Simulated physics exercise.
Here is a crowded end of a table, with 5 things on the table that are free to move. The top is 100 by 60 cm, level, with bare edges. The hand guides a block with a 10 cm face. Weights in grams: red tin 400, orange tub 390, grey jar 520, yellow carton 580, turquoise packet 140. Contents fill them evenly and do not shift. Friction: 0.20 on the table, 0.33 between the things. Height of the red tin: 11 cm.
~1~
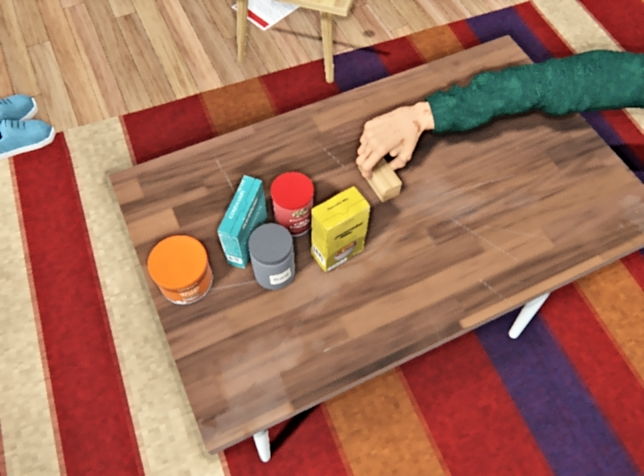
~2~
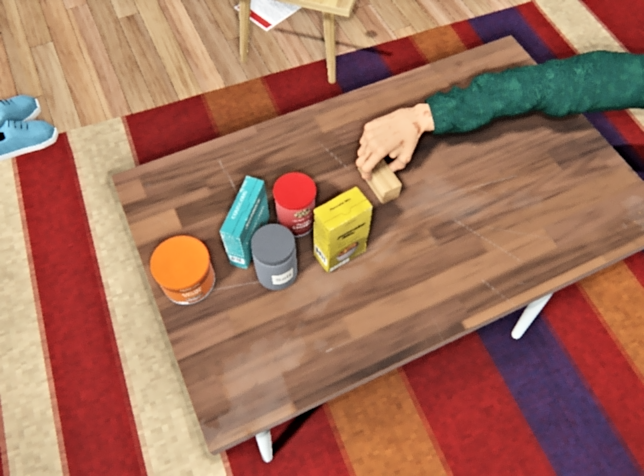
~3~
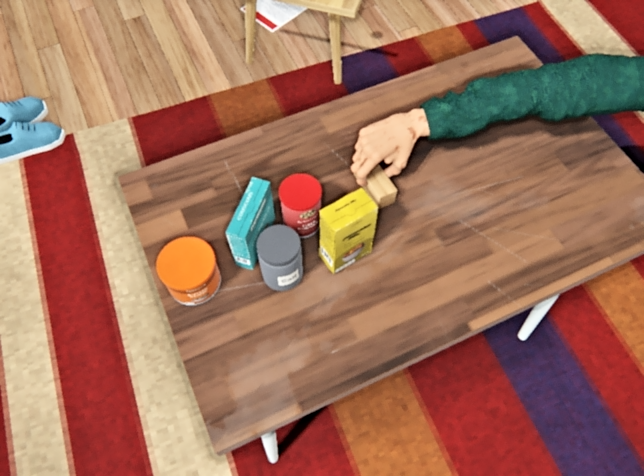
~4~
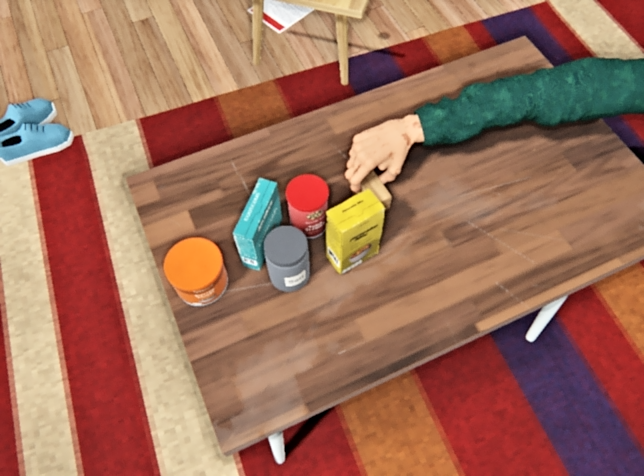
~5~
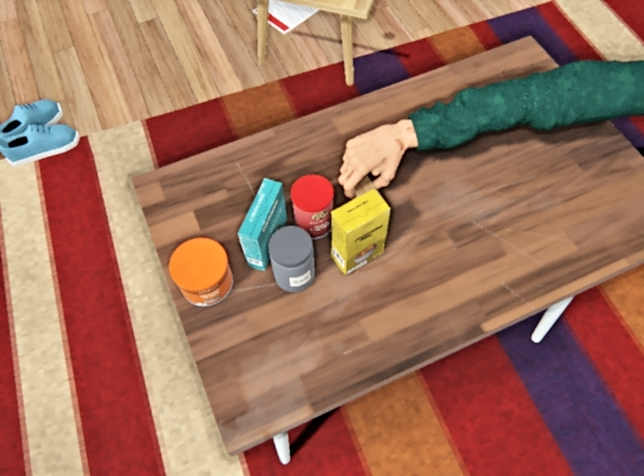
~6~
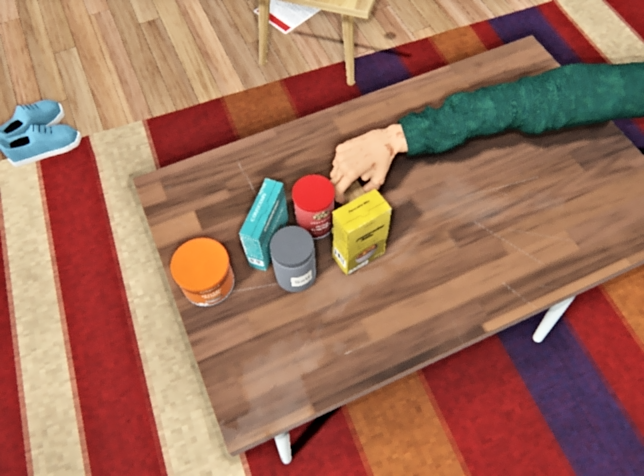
A hand in a green knitted sleeve reaches in from the right over a brown wooden table on a striped rug, seen from above at an angle. An orange tub, turquoise packet, red tin, grey jar and yellow carton cluster at the table's left end. The hand slides a small wooden block leftward behind the yellow carton, while the camera drifts slightly, shifting the whole view rightward.
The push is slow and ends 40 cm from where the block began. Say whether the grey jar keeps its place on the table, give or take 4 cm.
The grey jar holds its spot.
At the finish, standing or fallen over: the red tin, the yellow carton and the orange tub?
The red tin is still upright; the yellow carton keeps standing; the orange tub topples.
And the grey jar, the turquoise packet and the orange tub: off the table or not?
The grey jar ends on the table; the turquoise packet finishes off the table; the orange tub finishes off the table.
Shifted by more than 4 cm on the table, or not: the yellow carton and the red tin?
The yellow carton stays put; the red tin ends elsewhere.
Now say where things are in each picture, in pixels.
The first picture shows block slid 0 cm; grey jar (273, 258); red tin (293, 206).
The second picture shows block slid 1 cm; yellow carton (341, 232); turquoise packet (247, 224).
The third picture shows block slid 3 cm; red tin (301, 207); orange tub (190, 272).
The fourth picture shows block slid 6 cm; yellow carton (354, 234); turquoise packet (260, 226).
The fifth picture shows block slid 8 cm; red tin (313, 208); orange tub (203, 273).
The sixth picture shows block slid 11 cm; grey jar (294, 260); yellow carton (360, 234).
Then, 1.30 s later than the last frame, block slid 34 cm; orange tub now off the table; turquoise packet 17 cm from its spot; red tin 21 cm from its spot.
Then, 1.80 s later than the last frame, block slid 40 cm; turquoise packet now off the table; red tin 26 cm from its spot.
When it is over, off the table, orange tub and turquoise packet; not toppled but over 4 cm from the start, red tin; the other 2 within 4 cm of the start. End places, in pixels of the last picture, grey jar near (294, 262).
